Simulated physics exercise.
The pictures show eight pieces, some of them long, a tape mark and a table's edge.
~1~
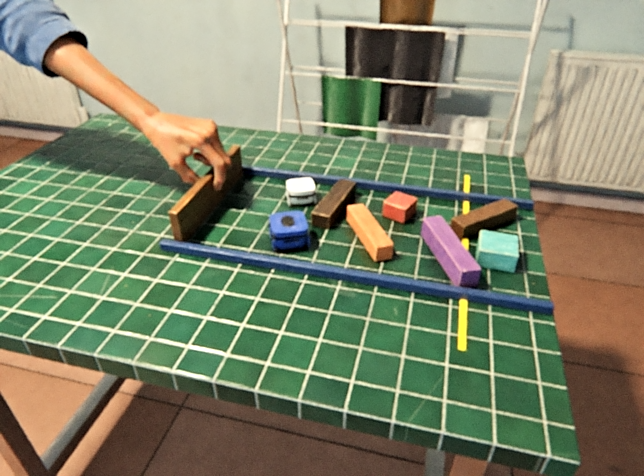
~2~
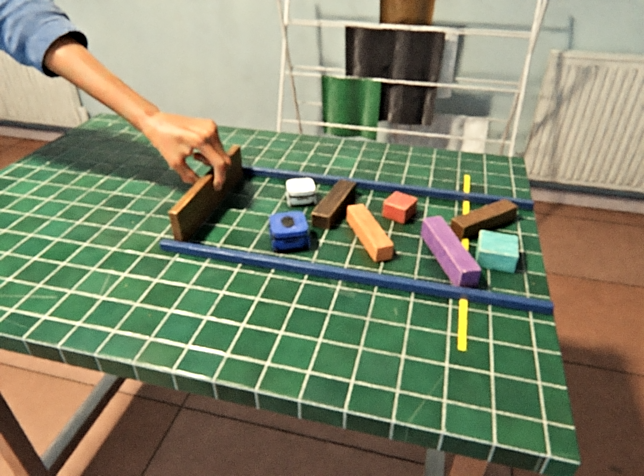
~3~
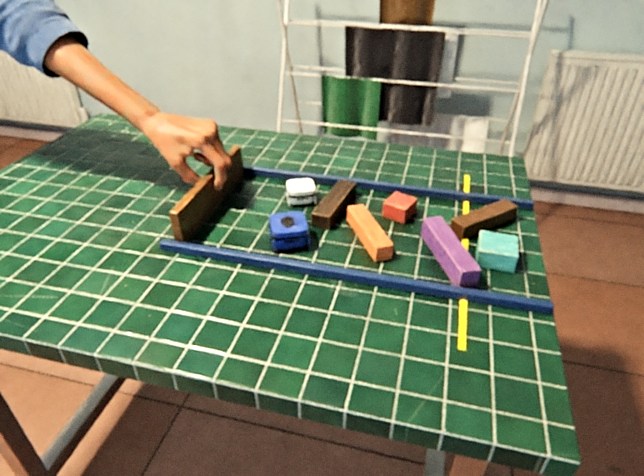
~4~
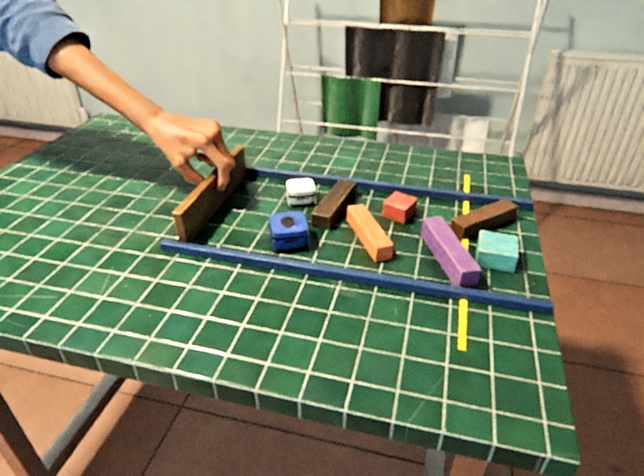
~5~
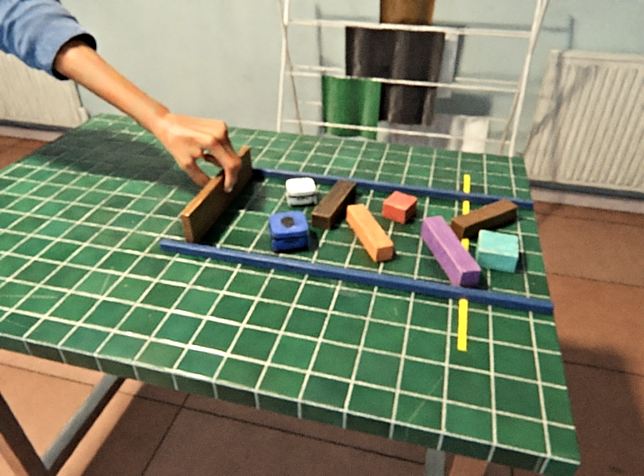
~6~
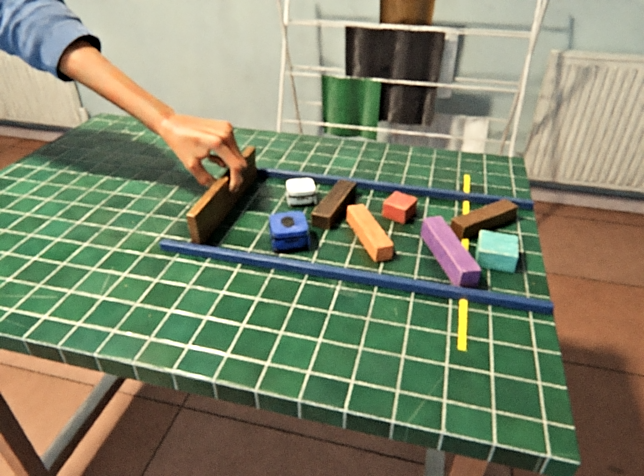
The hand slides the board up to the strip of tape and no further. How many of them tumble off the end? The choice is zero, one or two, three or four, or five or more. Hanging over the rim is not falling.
Here the number that fall off is one or two.
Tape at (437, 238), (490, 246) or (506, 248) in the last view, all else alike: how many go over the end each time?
The counts: 0, 5 and 6.
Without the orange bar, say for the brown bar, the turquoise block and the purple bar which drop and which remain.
The brown bar falls, the turquoise block falls, the purple bar holds on.
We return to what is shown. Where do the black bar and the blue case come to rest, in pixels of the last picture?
The black bar stops around (507, 226); the blue case around (485, 266).
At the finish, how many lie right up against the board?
2 of them.
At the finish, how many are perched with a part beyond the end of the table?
That would be 2.
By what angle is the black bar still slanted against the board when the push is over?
Roughly 10° out of line.
Soon after, none off yet; turquoise block at rest near (497, 251); brown bar at rest near (484, 219); purple bar at rest near (449, 251).
In the end, the number that fall off is one or two; gone, brown bar and turquoise block.
